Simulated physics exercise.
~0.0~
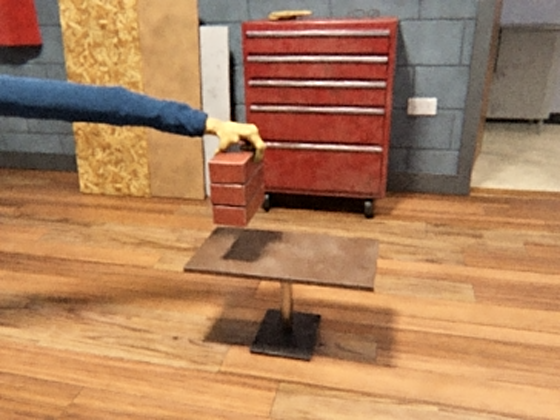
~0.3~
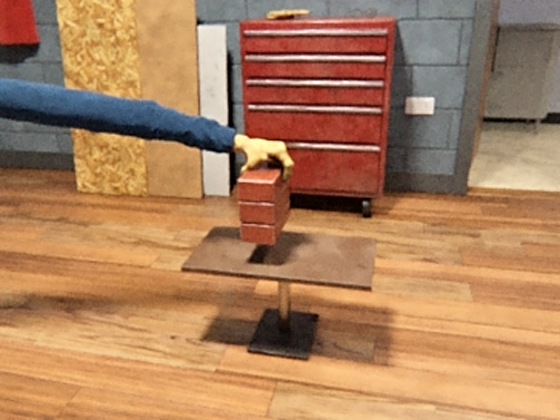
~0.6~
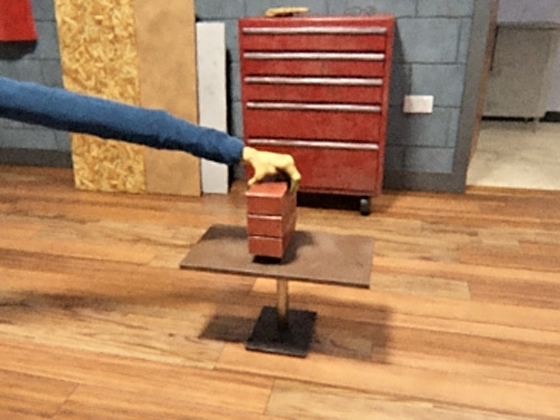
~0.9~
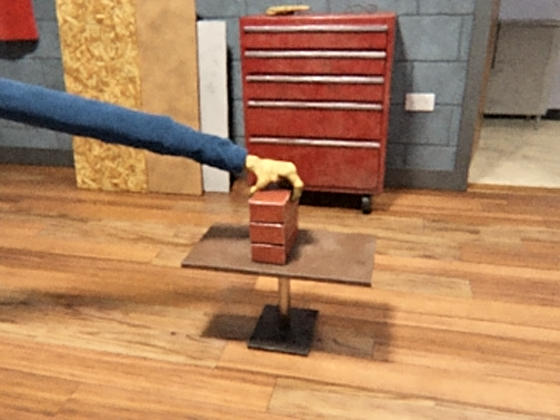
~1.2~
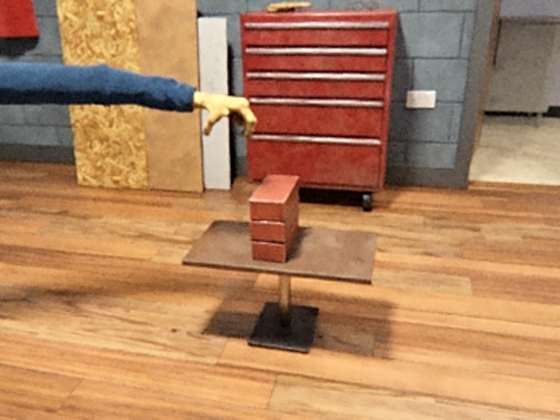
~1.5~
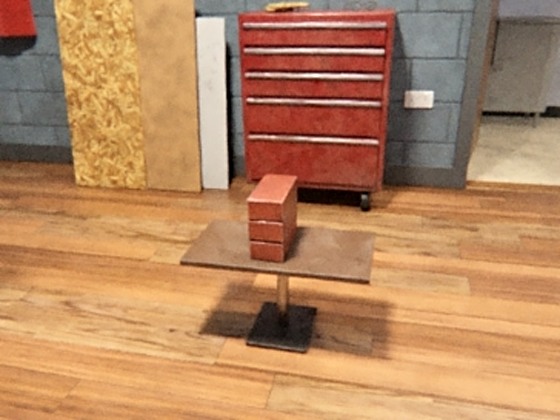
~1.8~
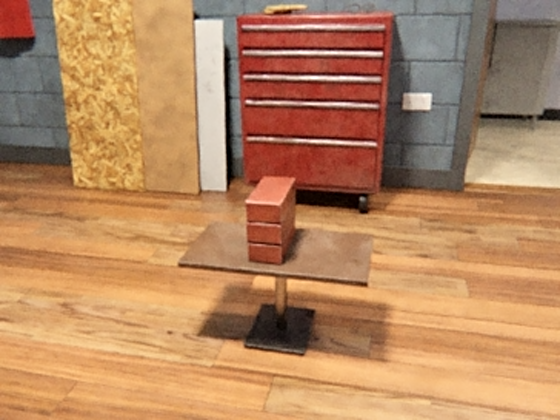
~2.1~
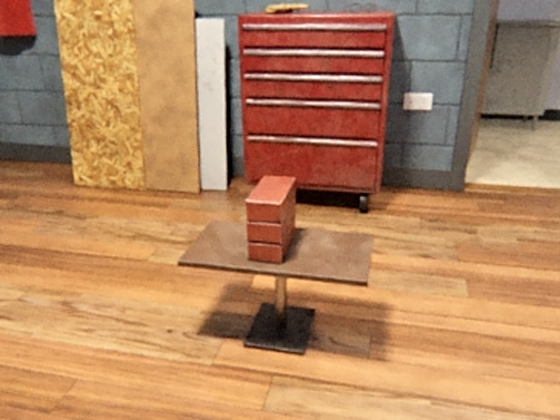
At the start, a yellow-gloved hand on a blue-sleeved arm reaches in from the left, holding a small stack of red bricks above a low brown table with a single post and a dark base. A red tool chest and boards stand against the grey wall behind. The hand moves the bricks slightly right and lowers them until they rest on the tabletop, near its middle. The fingers then let go, and the arm draws back to the left and out of view. The bricks stay where they were set, and the table remains upright and steady.
